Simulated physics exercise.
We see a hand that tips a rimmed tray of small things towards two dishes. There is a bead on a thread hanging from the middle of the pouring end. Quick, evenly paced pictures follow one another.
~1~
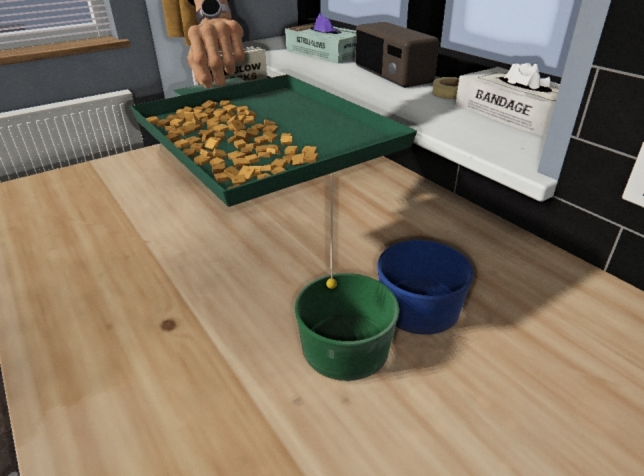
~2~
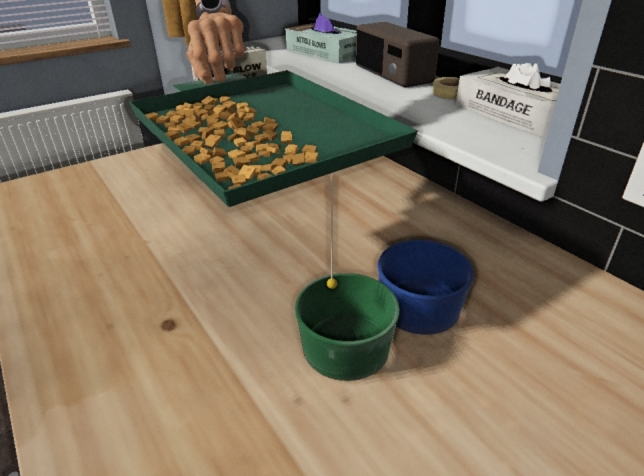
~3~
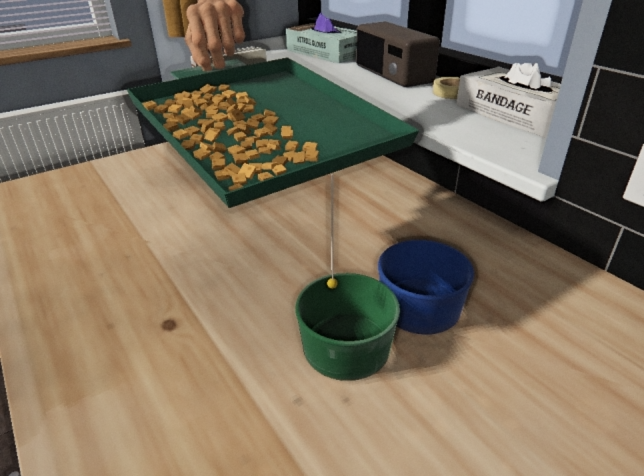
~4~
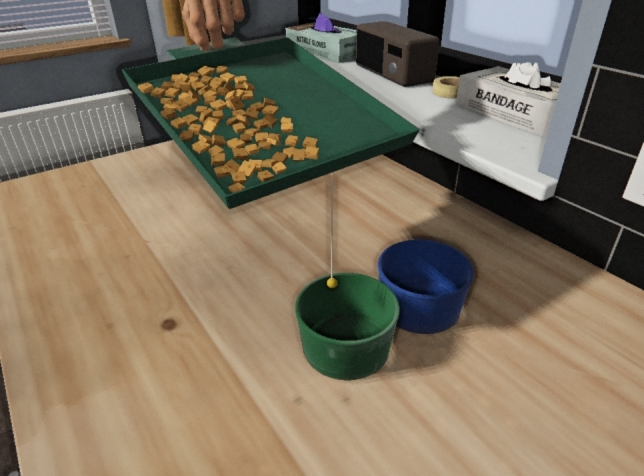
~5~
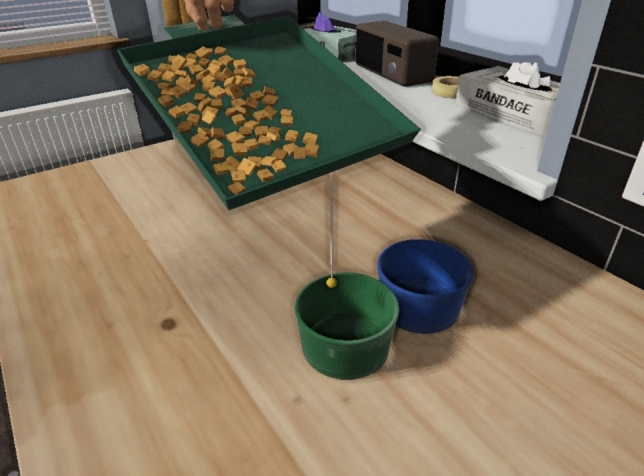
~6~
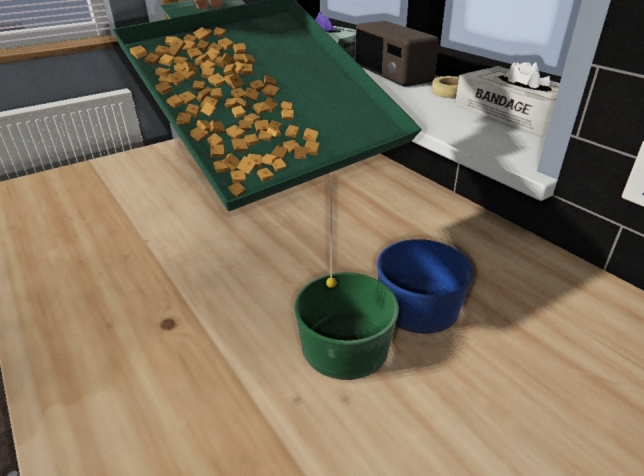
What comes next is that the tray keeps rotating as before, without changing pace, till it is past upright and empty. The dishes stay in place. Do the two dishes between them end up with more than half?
The dishes will fail to catch most of it.
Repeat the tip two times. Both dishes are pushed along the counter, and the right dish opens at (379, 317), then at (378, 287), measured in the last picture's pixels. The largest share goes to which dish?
The one at left the first time, the one at left the second.
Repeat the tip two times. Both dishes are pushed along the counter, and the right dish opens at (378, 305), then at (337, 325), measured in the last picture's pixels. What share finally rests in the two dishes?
Close to 80 in a hundred, then close to 80 in a hundred.
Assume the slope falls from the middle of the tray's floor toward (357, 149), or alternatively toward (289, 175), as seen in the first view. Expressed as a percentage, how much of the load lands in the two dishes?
First some 80, then 10 per cent.
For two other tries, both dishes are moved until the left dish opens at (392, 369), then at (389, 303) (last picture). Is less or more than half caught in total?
First shift, a minority share; second shift, a minority share.
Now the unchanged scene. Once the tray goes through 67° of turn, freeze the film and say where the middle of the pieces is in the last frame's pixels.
Somewhere about pixel (279, 159).
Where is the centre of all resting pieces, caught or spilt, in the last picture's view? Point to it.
(302, 390).
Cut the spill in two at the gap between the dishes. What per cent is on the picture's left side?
Estimate: Near 90 per cent.
Shortly afterwards, tray tipped steeply; the whole lot on the tray.
Next, tray tipped past a quarter turn; near a third on the tray; only a few in the left dish; near a quarter outside both; near a third in the air.
Some moments later, tray tipped past a quarter turn; near a quarter in the left dish; only a few in the right dish; near two thirds outside both.
In the end, tray tipped past a quarter turn; near a quarter in the left dish; only a few in the right dish; near two thirds outside both.
